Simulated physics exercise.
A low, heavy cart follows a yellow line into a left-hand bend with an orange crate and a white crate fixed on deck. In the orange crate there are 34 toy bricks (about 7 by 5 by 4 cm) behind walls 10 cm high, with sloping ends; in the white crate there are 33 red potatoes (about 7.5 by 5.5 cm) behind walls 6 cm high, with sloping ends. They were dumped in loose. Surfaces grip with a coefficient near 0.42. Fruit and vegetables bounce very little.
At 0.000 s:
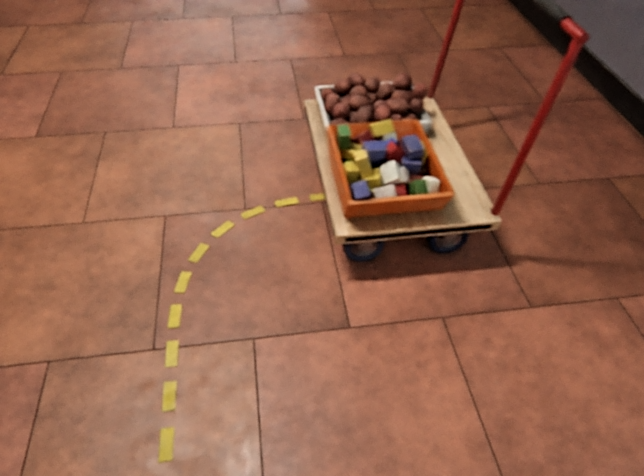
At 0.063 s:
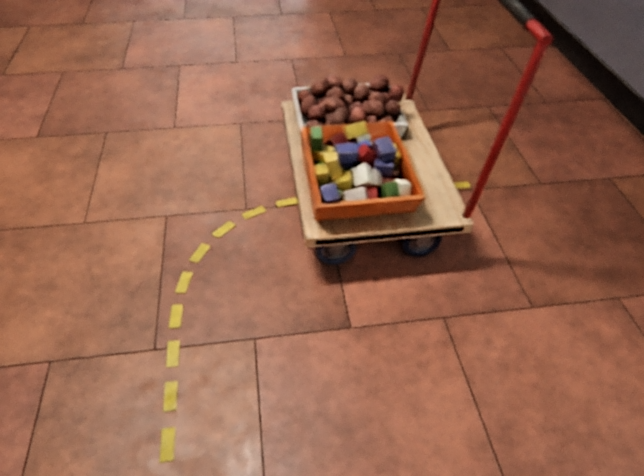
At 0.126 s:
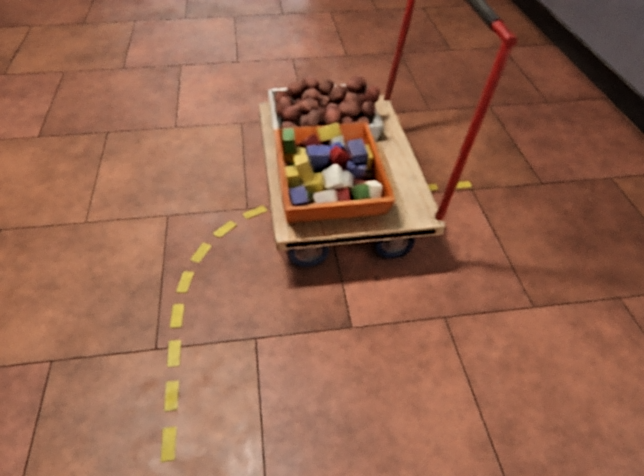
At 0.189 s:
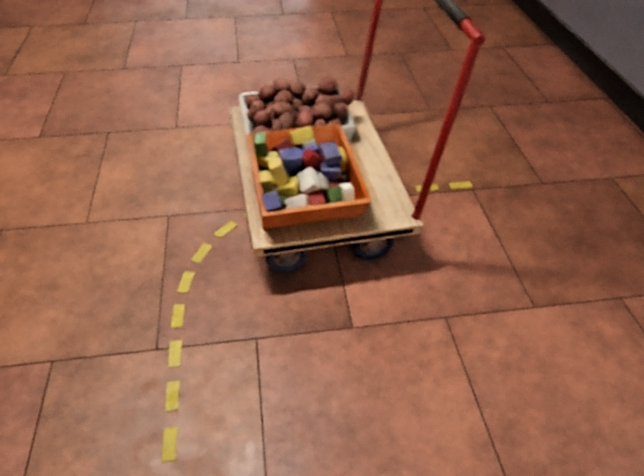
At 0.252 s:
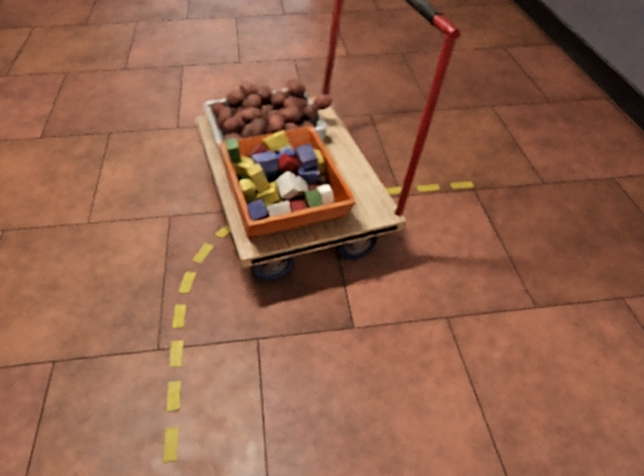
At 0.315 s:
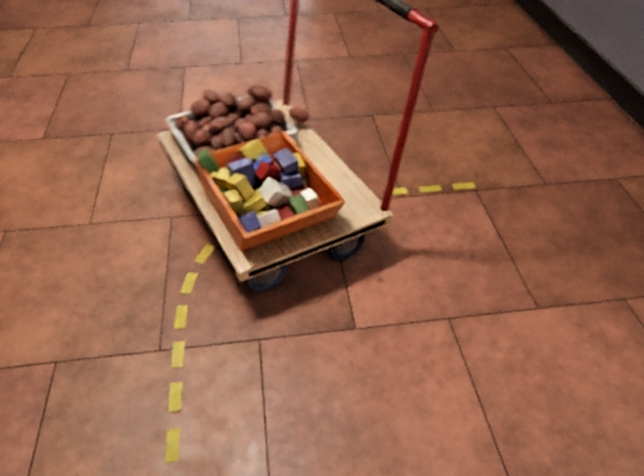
Wooden cart with red handle carrying crates of toy bricks and potatoes, rolling left across a tiled floor, then starting to turn.
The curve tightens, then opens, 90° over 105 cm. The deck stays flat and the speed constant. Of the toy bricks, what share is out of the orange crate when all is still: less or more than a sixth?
The orange crate loses under a sixth of its toy bricks.
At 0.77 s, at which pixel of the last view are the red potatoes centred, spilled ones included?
Near (52, 307).
After 0.44 s, orange crate 34 in, 0 out and white crate 30 in, 3 out.
After 0.57 s, orange crate 34 in, 0 out and white crate 25 in, 8 out.
After 0.77 s, orange crate 34 in, 0 out and white crate 25 in, 8 out.
When it is over (at 1.23 s), orange crate 34 in, 0 out and white crate 23 in, 10 out. Asked share, 0 of 34, 0 per cent.
